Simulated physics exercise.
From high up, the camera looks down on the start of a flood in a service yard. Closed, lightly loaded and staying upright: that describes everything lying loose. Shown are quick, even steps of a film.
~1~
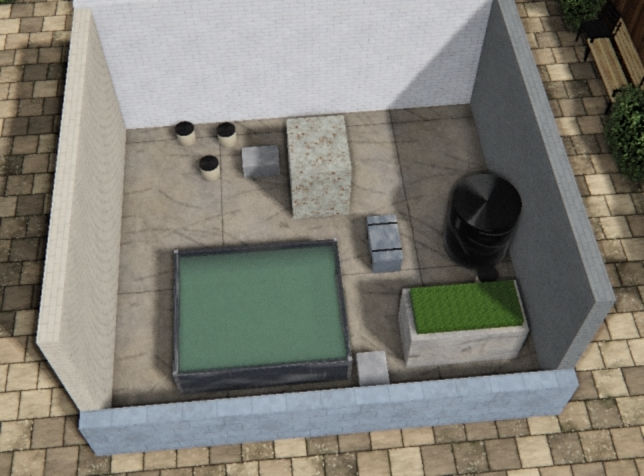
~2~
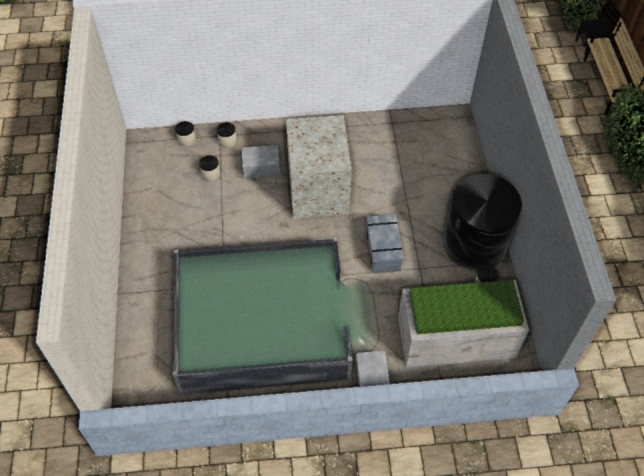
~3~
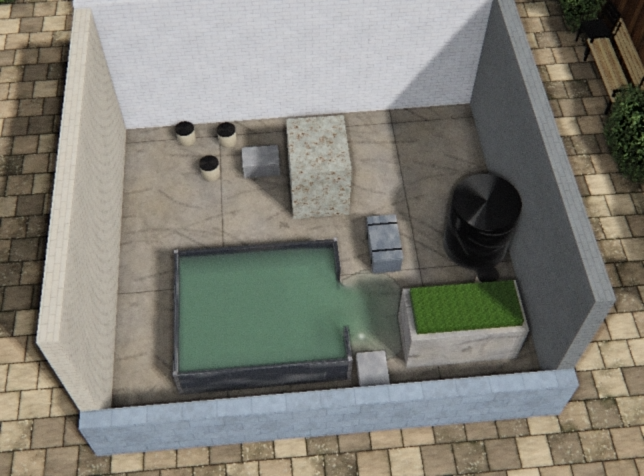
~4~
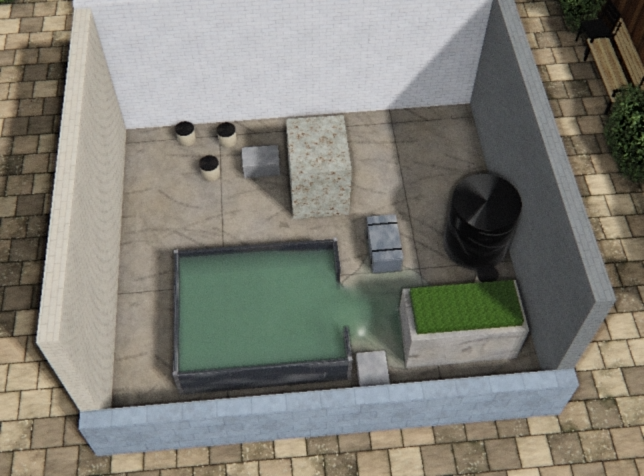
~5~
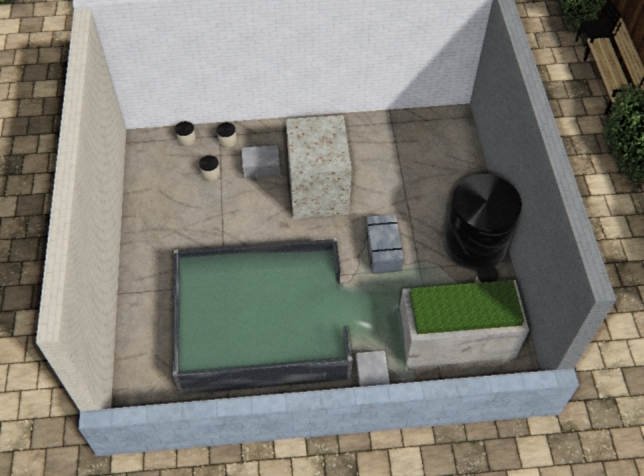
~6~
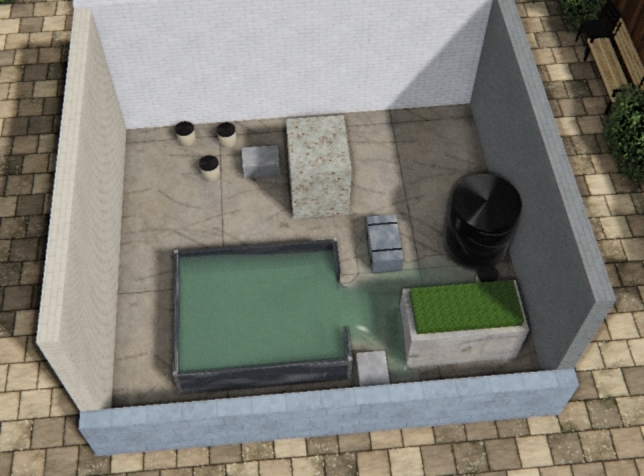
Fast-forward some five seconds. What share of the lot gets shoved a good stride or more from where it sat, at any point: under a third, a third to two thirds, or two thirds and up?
The part that gets shoved well aside falls short of a third.
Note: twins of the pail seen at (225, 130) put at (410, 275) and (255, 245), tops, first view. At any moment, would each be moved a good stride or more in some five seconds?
In order: Shoved clear, then hardly budges.
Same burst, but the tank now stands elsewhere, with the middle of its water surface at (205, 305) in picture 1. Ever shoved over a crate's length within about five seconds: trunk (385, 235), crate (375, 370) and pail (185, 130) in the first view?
Result per object - went far, went far, stayed close.
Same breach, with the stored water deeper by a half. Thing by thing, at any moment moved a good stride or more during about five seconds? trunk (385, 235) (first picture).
That one, I'd say: Made it that far.
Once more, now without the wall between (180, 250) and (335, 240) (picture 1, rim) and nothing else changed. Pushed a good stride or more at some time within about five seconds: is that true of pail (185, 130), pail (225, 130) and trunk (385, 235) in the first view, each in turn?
In turn: Shifted that much, shifted that much, under that.
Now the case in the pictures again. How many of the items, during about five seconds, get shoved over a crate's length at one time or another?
The count is 1.
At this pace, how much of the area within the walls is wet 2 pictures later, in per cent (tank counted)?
Some 25 per cent.
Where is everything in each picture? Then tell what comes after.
The first picture shows a pail at (488, 274) rests on the ground; a crate at (374, 371) rests on the ground; 0 of 7 have shifted.
The second picture shows a pail at (488, 274), on the bottom; a crate at (374, 371), on the bottom; 0 of 7 have shifted.
The third picture shows a pail at (488, 274) rests on the ground; a crate at (374, 371), on the bottom; 0 of 7 have shifted.
The fourth picture shows a pail at (488, 274) rests on the ground; a crate at (374, 371), on the bottom; 0 of 7 have shifted.
The fifth picture shows a pail at (488, 274) rests on the ground; a crate at (374, 371) rests on the ground; 0 of 7 have shifted.
The sixth picture shows a pail at (488, 274) rests on the ground; a crate at (374, 371) rests on the ground; 0 of 7 have shifted.
A moment on, 0 of 7 are well off their spots; 2 afloat.
Next, 0 of 7 are well off their spots; 2 afloat.
Later, 1 of 7 are well off their spots; 2 afloat.
In the end, 1 of 7 are well off their spots, and 1 have been at some point; 2 afloat.
